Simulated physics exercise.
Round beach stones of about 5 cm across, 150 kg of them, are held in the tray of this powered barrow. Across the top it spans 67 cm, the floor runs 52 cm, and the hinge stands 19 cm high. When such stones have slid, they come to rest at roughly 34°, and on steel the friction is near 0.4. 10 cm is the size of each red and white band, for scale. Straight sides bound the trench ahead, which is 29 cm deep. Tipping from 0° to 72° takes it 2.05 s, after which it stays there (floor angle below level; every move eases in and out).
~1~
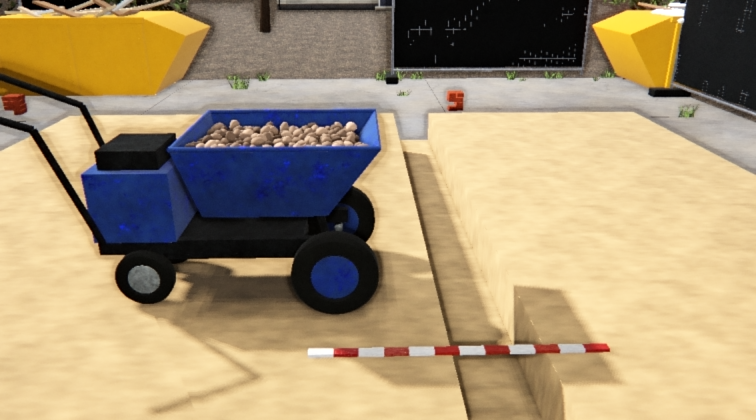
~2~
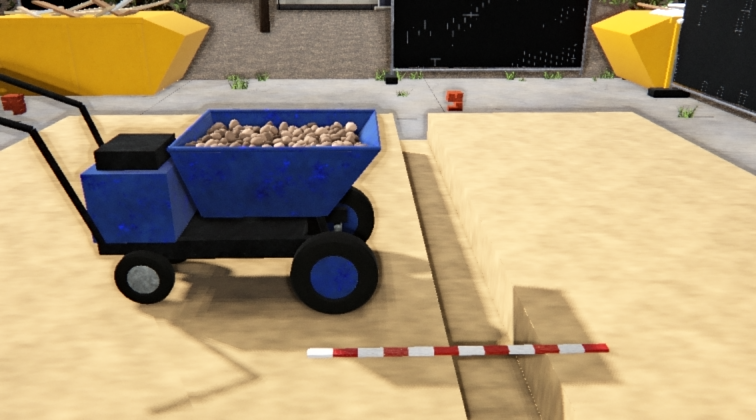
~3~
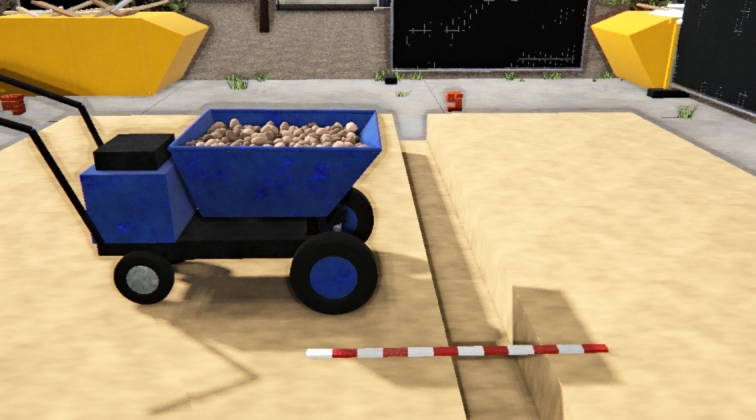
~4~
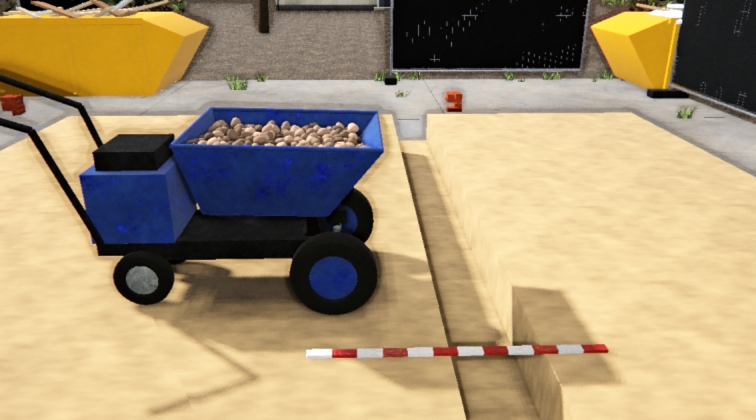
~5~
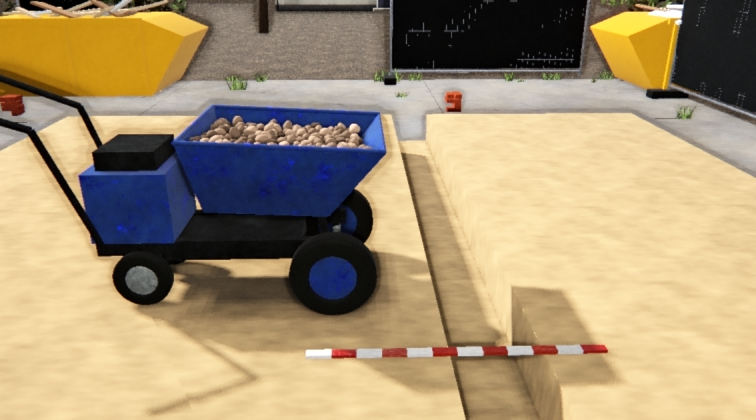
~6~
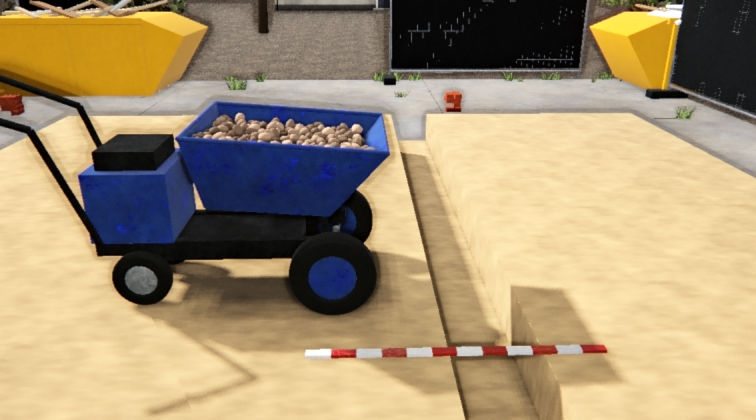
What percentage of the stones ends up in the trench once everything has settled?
About 76 per cent.
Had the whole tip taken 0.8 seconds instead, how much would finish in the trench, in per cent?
Estimate: About 55 %.
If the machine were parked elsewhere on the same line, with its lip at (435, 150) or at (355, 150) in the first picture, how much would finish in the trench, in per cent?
Roughly 25 percent for the first, and 95 percent for the second.
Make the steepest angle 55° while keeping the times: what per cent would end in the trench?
The trench would hold about 50% of it.
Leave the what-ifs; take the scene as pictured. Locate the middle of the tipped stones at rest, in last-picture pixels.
I'd point somewhere around (484, 309).
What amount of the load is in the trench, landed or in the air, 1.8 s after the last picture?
About 45%.
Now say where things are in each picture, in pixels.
Lip at (380, 148), floor tilted 0°, highest stones at (269, 135), in the first frame.
The tray is at 0°, its lip at (380, 149); the top of the load is at (257, 135), in the second frame.
The tray is at 1°, its lip at (381, 150); the top of the load is at (257, 135), in the third frame.
The tray is at 2°, its lip at (383, 151); the top of the load is at (249, 132), in the fourth frame.
Lip at (386, 152), floor tilted 3°, highest stones at (242, 129), in the fifth frame.
Lip at (389, 153), floor tilted 4°, highest stones at (238, 125), in the sixth frame.
Then, 1.2 s after the last picture the floor is at 61°, 97 % in the tray, 3 % in the trench; the foremost stones are at (488, 255).
Then, 1.8 s after the last picture the floor is at 72°, 39 % in the tray, 43 % in the trench, 18 % past the trench; the foremost stones are at (615, 285).
Then, 2.2 s after the last picture the floor is at 72°, 16 % in the tray, 60 % in the trench, 24 % past the trench; the foremost stones are at (656, 282).
Then, 4.1 s after the last picture the floor is at 72°, 0 % in the tray, 76 % in the trench, 24 % past the trench; the foremost stones are at (659, 278).
